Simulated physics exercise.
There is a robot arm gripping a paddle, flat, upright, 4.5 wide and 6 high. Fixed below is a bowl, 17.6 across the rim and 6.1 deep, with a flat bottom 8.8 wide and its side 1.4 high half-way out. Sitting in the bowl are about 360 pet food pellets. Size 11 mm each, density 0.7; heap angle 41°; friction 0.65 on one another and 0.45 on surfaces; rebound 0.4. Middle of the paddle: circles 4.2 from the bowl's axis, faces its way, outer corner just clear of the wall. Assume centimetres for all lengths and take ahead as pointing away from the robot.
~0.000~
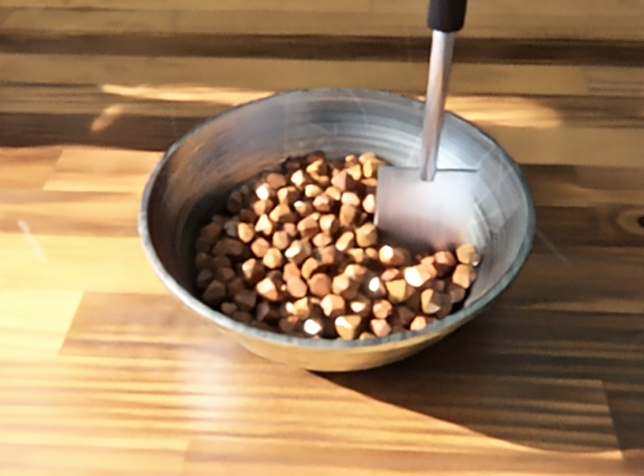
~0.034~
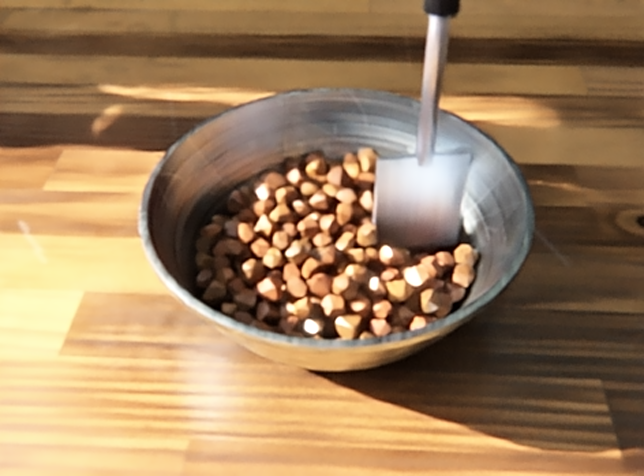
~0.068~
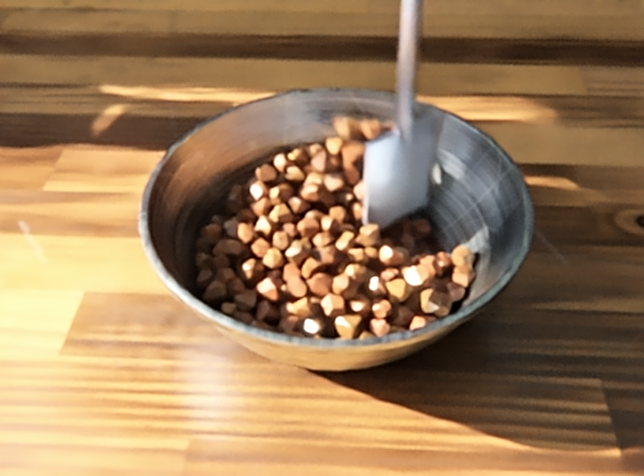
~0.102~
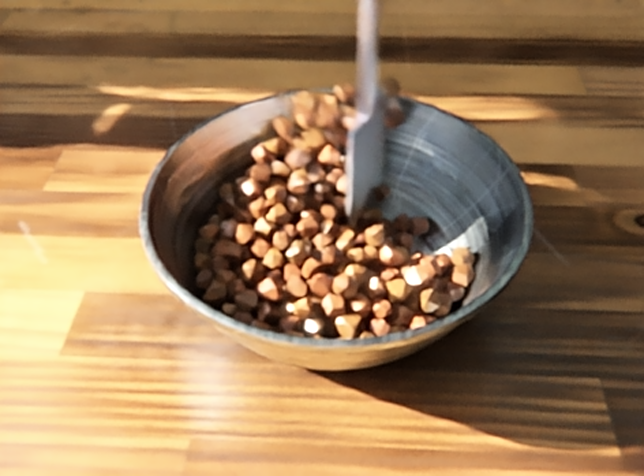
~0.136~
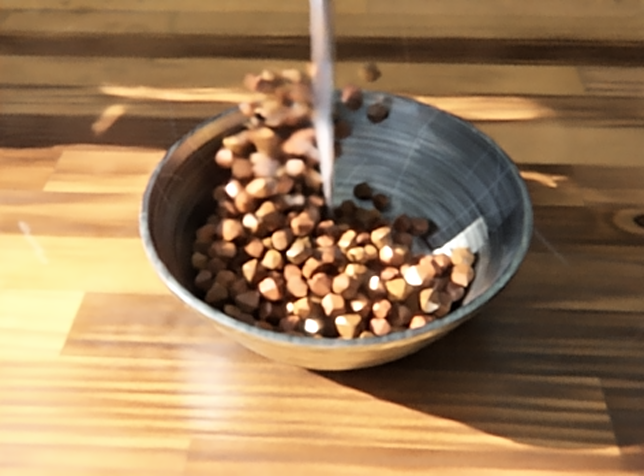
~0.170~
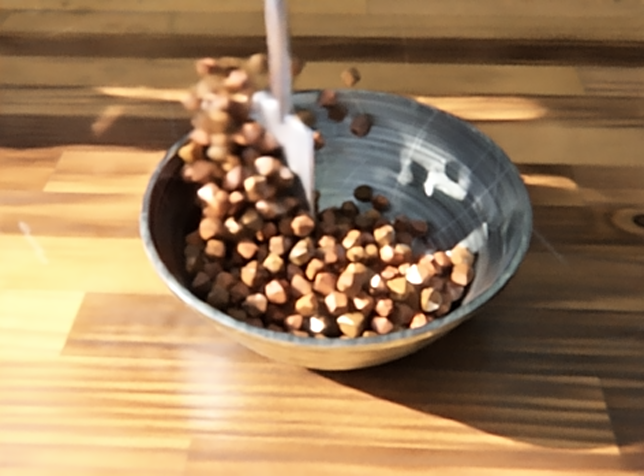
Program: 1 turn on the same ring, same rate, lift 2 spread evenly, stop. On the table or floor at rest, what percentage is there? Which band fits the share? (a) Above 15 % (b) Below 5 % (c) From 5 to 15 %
Above 15 % (a).
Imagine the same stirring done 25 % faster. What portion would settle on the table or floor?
Estimated share: About 30 per cent.
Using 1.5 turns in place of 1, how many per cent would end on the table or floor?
Roughly 35 percent would end up there.
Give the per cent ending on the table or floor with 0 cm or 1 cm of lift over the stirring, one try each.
Estimates: 35 % then 25 %.
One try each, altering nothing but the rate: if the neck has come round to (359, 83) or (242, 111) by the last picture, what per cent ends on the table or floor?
It comes to close to 10 per cent and close to 35 per cent.
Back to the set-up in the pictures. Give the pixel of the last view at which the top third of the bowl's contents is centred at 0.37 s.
In the last picture it sits around (417, 278).
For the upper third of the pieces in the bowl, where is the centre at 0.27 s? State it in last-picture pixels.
Around (252, 275).
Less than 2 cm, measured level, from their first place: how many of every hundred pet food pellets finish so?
Near 30 % of the pieces.
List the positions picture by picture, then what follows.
In the first frame, paddle neck at (431, 142), 0° round; upper third of the load around (323, 243), from x 205 to 470, top at y 160; 359 in the bowl.
In the second frame, paddle neck at (428, 127), 13° round; upper third of the load around (330, 234), from x 205 to 465, top at y 160.
In the third frame, paddle neck at (405, 101), 41° round; upper third of the load around (330, 206), from x 205 to 465, top at y 120.
In the fourth frame, paddle neck at (368, 84), 71° round; upper third of the load around (314, 187), from x 205 to 465, top at y 85.
In the fifth frame, paddle neck at (324, 78), 100° round; upper third of the load around (291, 181), from x 200 to 465, top at y 70; 357 in the bowl, 2 in flight or on the tool.
In the sixth frame, paddle neck at (282, 85), 130° round; upper third of the load around (247, 182), from x 190 to 465, top at y 65; 352 in the bowl, 7 in flight or on the tool.
After 0.27 s, 215° round, highest piece 9 above the table; 326 in the bowl, 5 on the table or floor, 28 in flight or on the tool.
After 0.37 s, 300° round, highest piece 9 above the table; 300 in the bowl, 35 on the table or floor, 24 in flight or on the tool.
After 0.62 s, 0° round, highest piece 5 above the table; 286 in the bowl, 73 on the table or floor.
After 1.32 s, 0° round, highest piece 5 above the table; 286 in the bowl, 73 on the table or floor.
At rest, 286 in the bowl, 73 on the table or floor. That is 20 % on the table or floor.
